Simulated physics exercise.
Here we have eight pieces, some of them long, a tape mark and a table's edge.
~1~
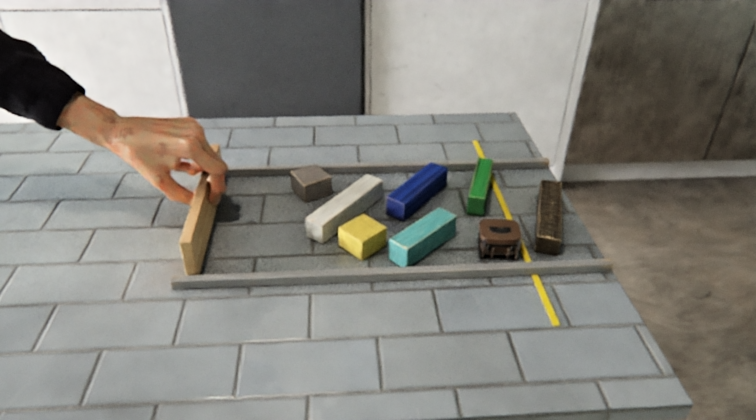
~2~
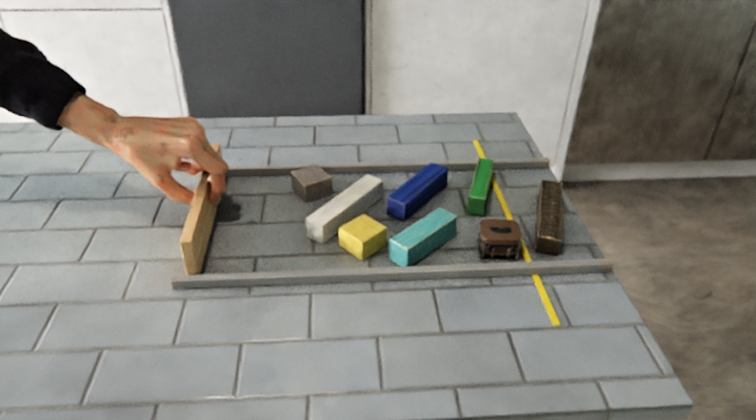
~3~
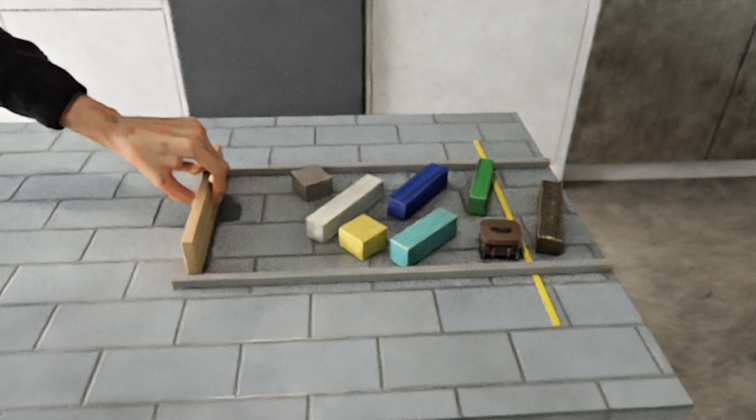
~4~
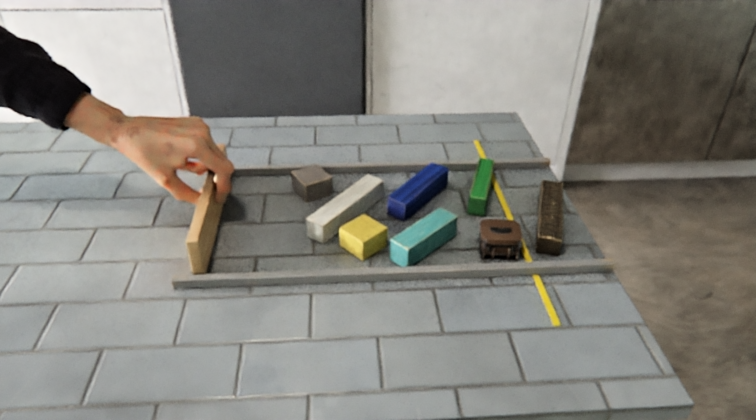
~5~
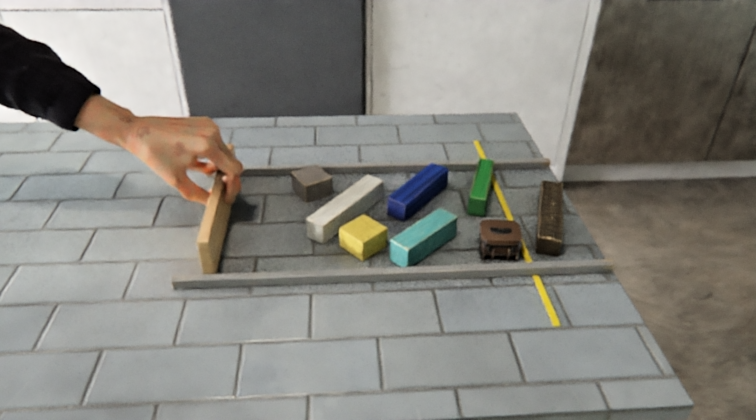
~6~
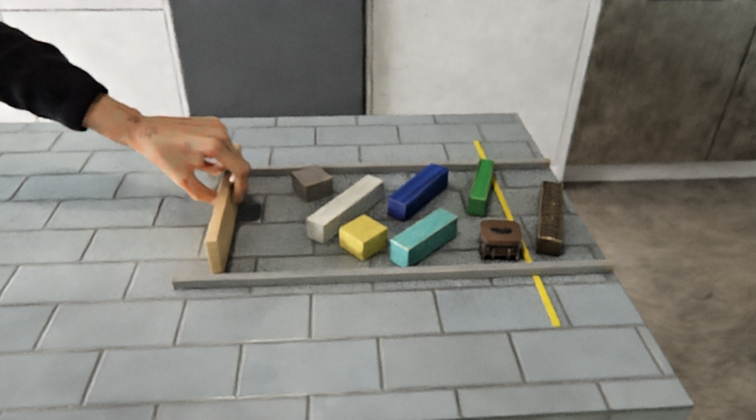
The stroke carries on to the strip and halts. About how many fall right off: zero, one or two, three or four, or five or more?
In the end the number that fall off is three or four.
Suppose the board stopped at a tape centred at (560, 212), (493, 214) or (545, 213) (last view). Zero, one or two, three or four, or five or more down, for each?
In that order: More than four; just one or two; at least five.
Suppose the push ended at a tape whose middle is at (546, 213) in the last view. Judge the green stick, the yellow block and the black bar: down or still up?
The green stick is lost; the yellow block survives; the black bar tumbles off.
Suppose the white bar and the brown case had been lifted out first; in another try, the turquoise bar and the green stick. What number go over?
First 1, then 1.
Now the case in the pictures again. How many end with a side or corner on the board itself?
The number is 3.
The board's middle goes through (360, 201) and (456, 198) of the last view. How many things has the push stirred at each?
The counts are 5 and 8.
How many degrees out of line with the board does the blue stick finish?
Roughly 25° out of line.
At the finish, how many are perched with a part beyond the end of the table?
Overhanging: 2.
Soon after, none off yet; black bar at rest near (550, 216); green stick at rest near (481, 186); brown case at rest near (500, 240).
After that, none off yet; black bar at rest near (550, 216); green stick at rest near (484, 187); brown case moving near (507, 242).
And then, none off yet; black bar displaced a little near (586, 217); green stick displaced about its own width near (546, 191); brown case displaced well along near (573, 244).
In the end, the number that fall off is three or four; gone, brown case, green stick and black bar.
